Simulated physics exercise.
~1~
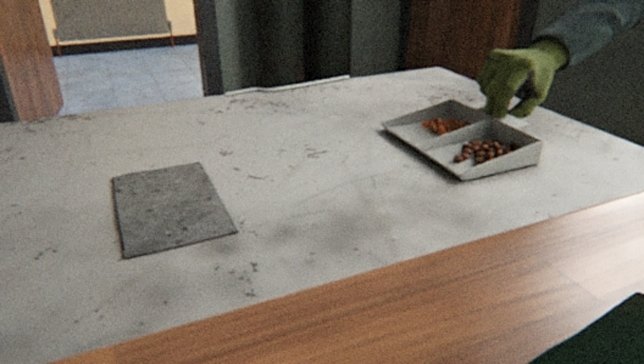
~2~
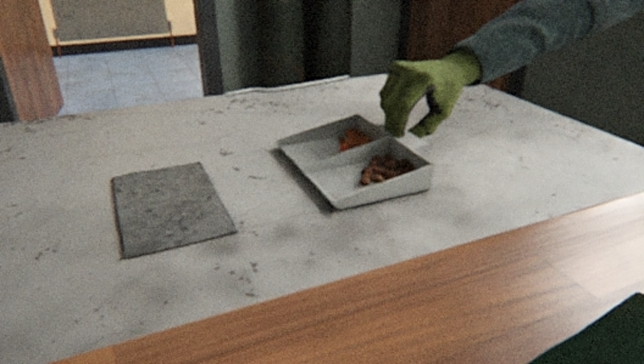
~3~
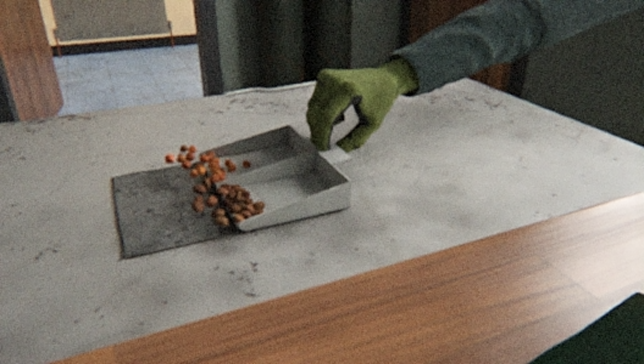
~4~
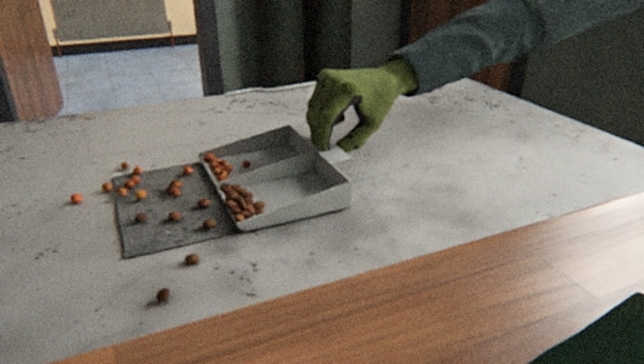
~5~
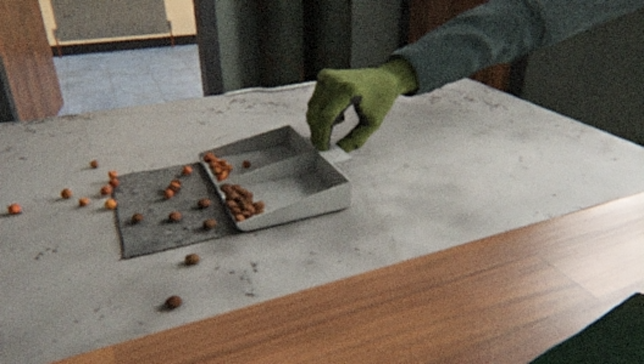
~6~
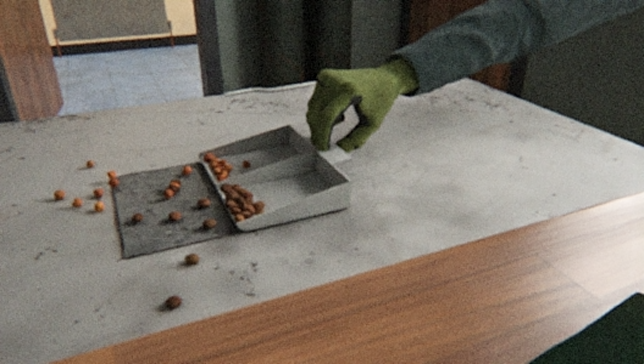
On a pale, scuffed tabletop, a green-gloved hand slid a shallow two-part tray of orange and brown nut-like pieces left until it stopped at a flat gray slab, and some from both portions spilled over the front rim, scattering across the slab and table.
